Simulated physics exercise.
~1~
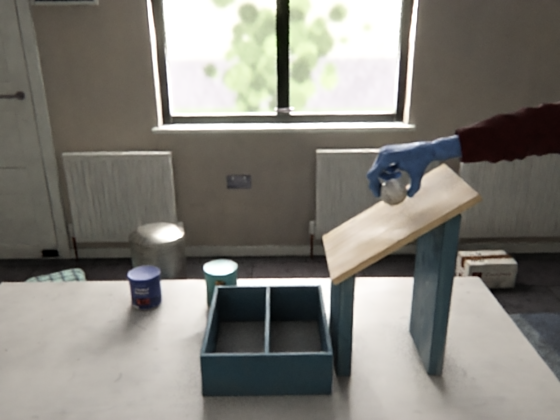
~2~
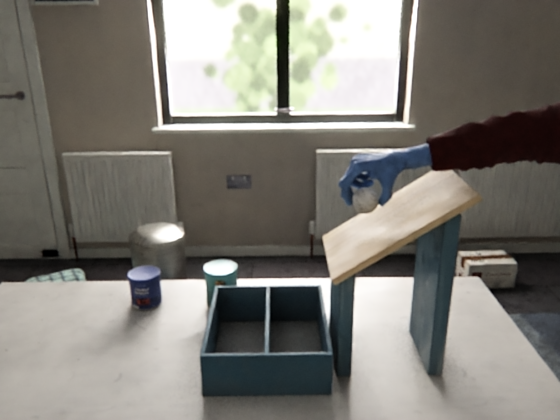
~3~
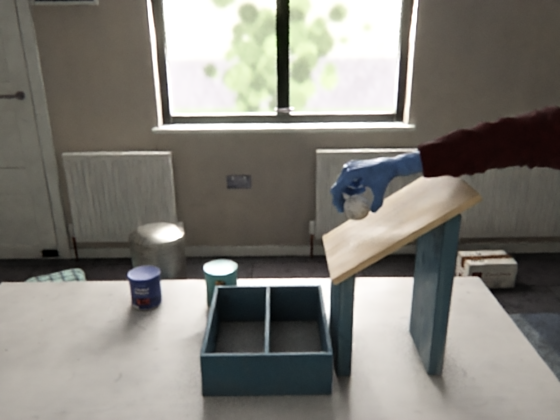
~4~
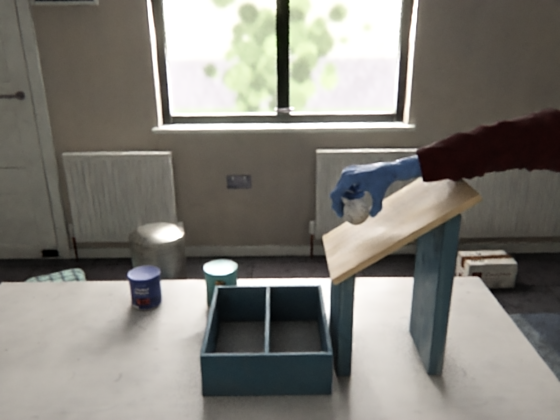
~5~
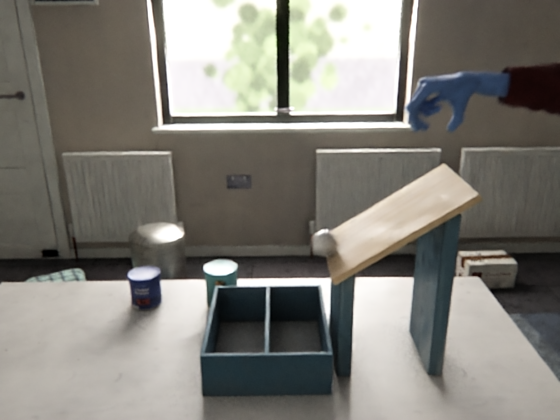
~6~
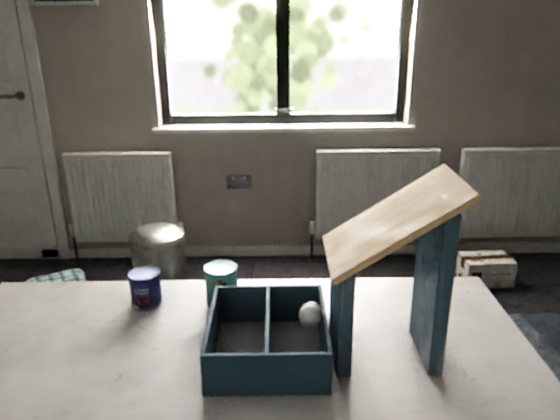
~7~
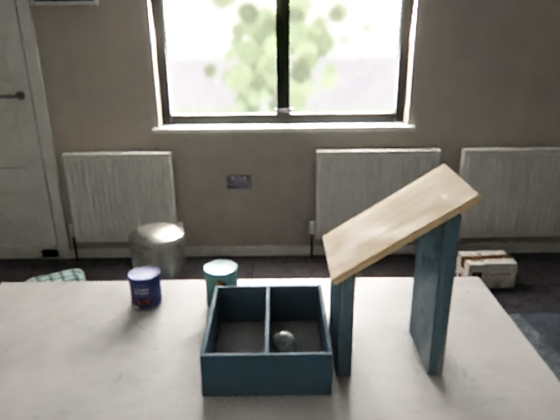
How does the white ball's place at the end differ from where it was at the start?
At the start the white ball was held in the gloved hand at the slanted board. By the end it was lower and farther left, inside the tray's bay nearest the board.
